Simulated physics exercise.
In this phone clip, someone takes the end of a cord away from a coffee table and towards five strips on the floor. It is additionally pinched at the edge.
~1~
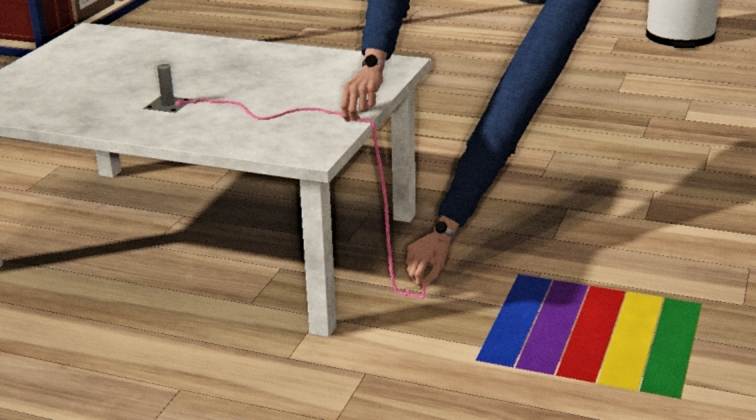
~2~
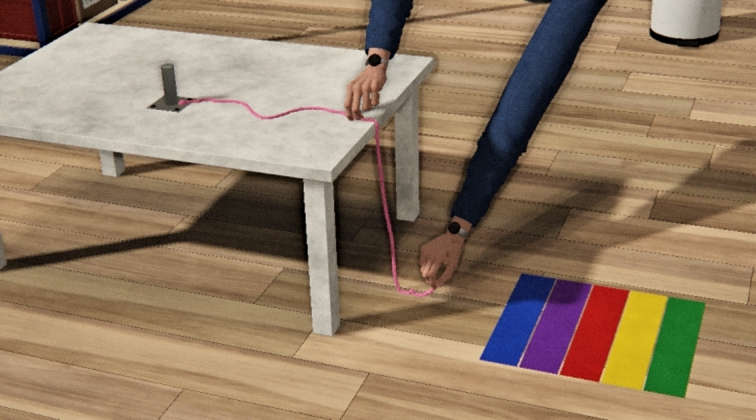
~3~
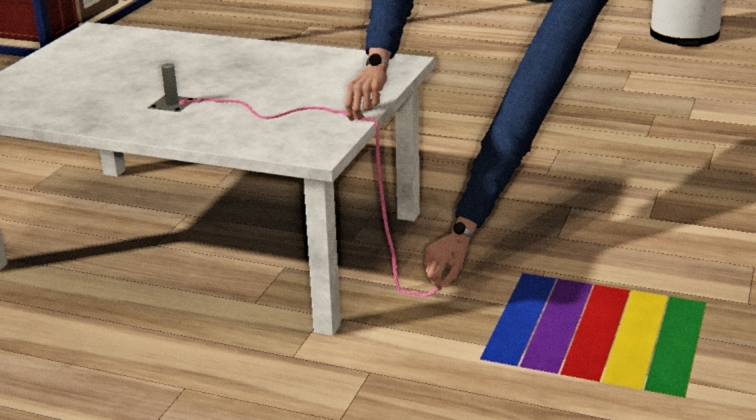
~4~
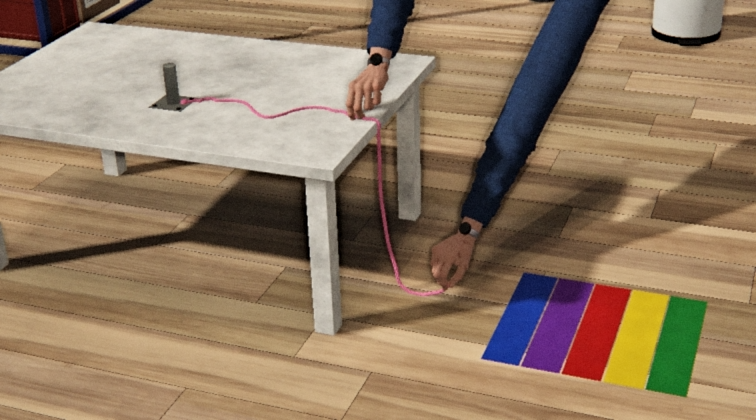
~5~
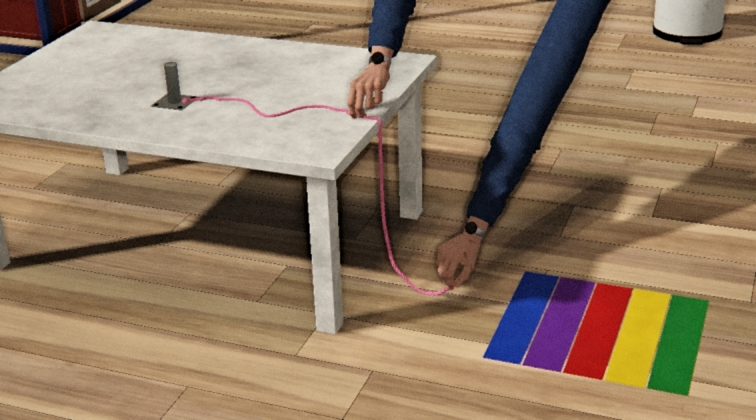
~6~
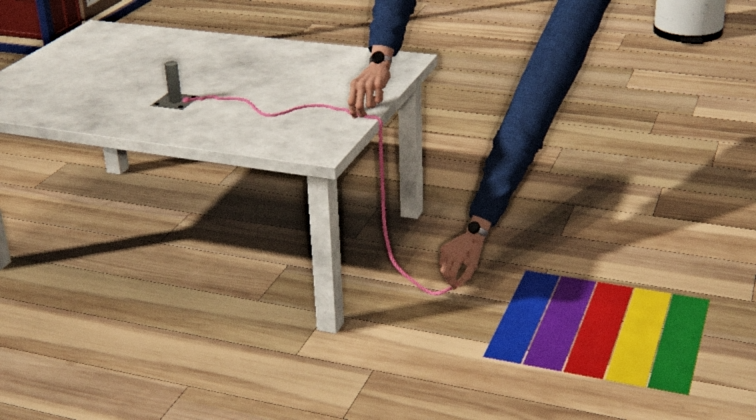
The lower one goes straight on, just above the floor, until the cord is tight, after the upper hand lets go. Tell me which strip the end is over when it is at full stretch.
It is over the red strip.
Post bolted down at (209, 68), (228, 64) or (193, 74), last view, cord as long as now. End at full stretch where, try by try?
Roughly (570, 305), (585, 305) and (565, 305).
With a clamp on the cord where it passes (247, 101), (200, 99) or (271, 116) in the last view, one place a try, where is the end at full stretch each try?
That would be (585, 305) for the first, (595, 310) for the second and (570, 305) for the third.
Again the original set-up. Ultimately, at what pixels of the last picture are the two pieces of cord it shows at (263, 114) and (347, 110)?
Point one to (288, 111), point two to (378, 124).
A little later, end near (529, 297); over blue.
Next, end near (573, 304); over purple.
When it is tight, end near (599, 309); over red. Over red.
